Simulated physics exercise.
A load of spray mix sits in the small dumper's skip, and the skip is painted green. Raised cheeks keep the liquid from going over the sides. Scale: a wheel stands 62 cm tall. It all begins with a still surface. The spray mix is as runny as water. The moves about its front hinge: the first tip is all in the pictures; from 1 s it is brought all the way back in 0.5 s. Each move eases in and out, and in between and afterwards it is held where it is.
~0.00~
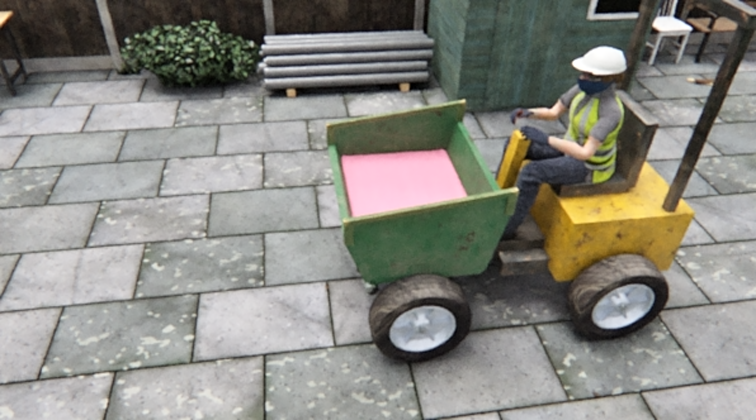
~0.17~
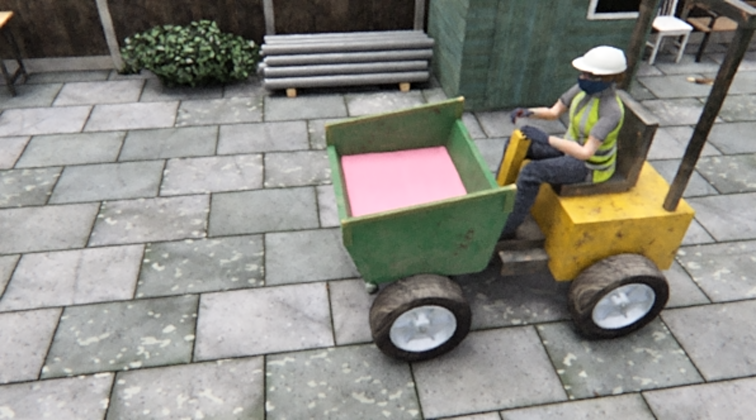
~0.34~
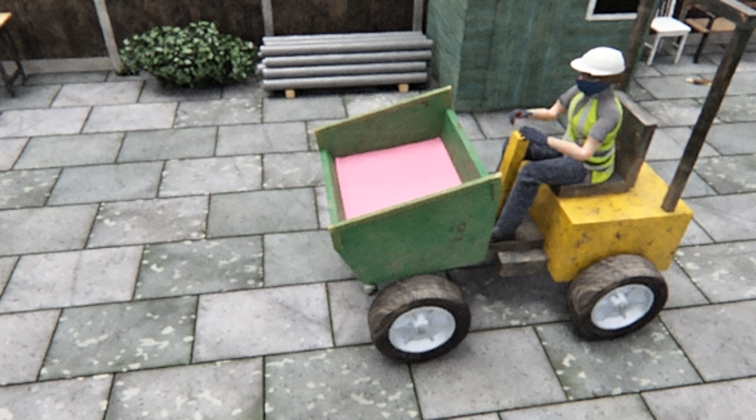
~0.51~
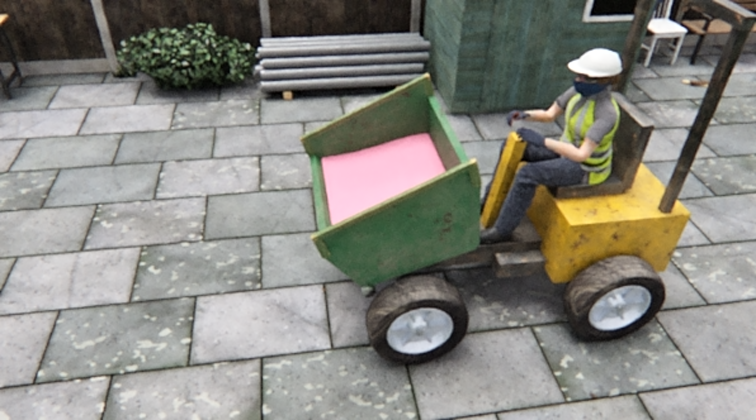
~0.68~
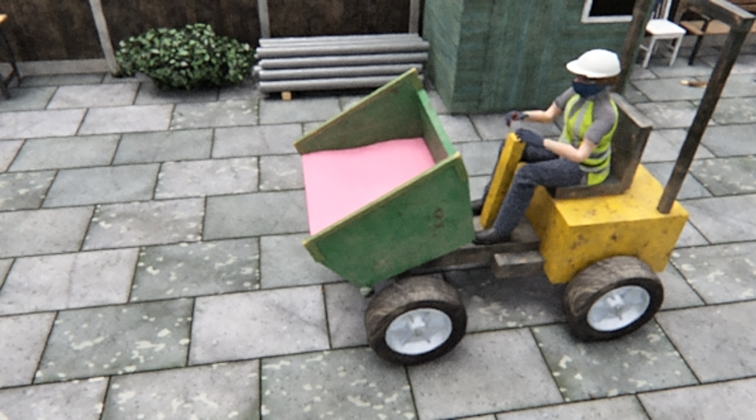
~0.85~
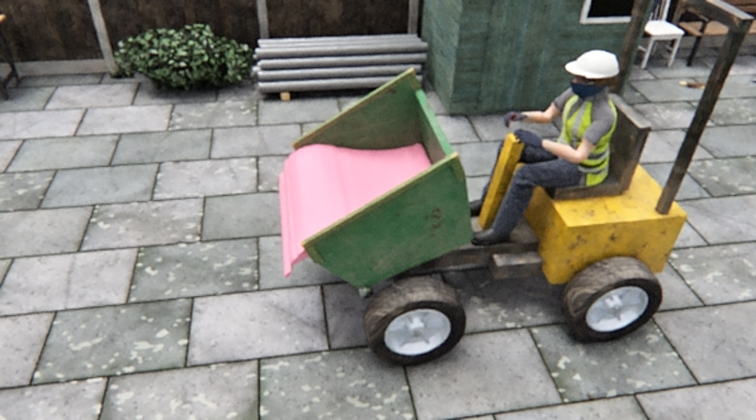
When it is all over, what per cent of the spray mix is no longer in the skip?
It loses close to 43 per cent.
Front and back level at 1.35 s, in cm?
Front 26 cm, back 0 cm.
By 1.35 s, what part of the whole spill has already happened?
Some 90 per cent by then.
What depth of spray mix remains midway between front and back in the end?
Roughly 14 cm.
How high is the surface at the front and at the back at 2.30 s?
Front 14 cm, back 10 cm.
By 1.35 s the skip is at 4° forwards, the surface stands 0 cm at the back and 26 cm at the front; 37 per cent is out, over the front.
By 1.85 s the surface stands 22 cm at the back and 7 cm at the front; 39 per cent is out, over the front.
By 2.30 s the surface stands 10 cm at the back and 14 cm at the front; 40 per cent is out, over the front.
By 4.39 s 43 per cent is out, over the front, 61 of 143 litres.
